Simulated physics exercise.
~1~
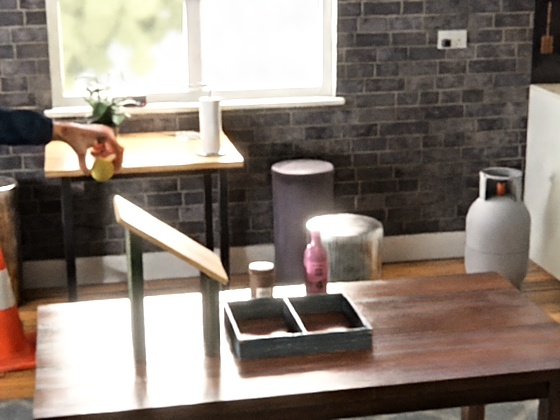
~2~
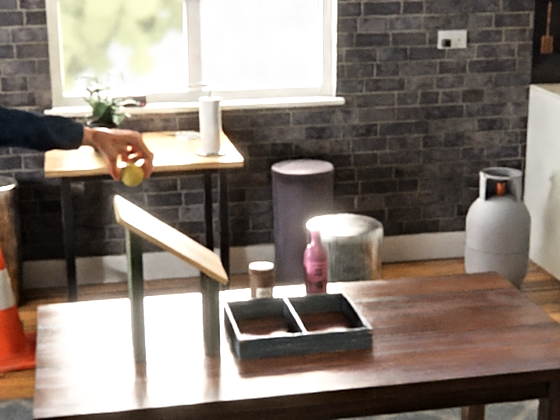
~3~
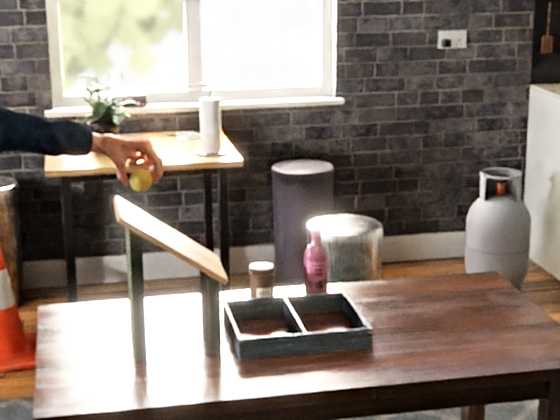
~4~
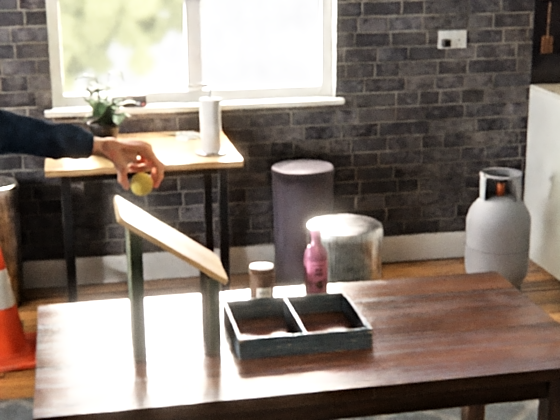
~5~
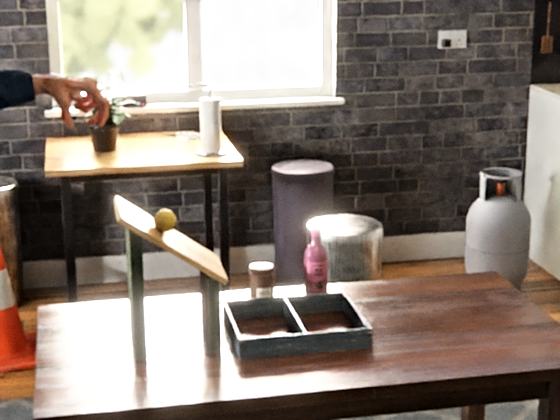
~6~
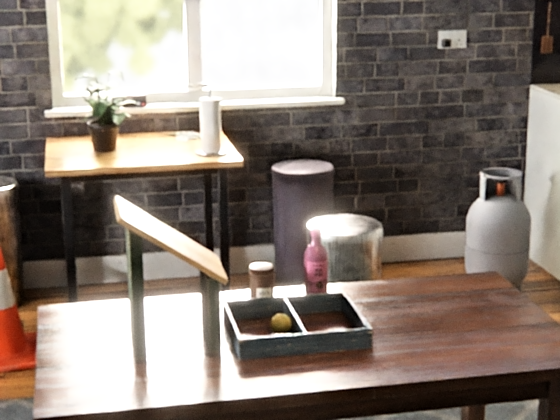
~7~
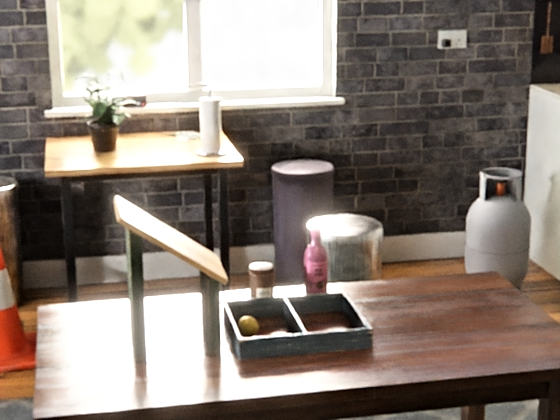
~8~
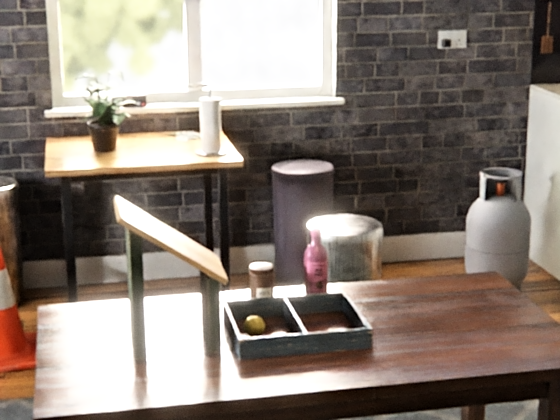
A hand held a yellow lemon over a sloping board, shifted it slightly right and let go, then drew back as the lemon travelled down the slope into the tray's nearer bay, where it moved left, then slightly right, and ended up inside.
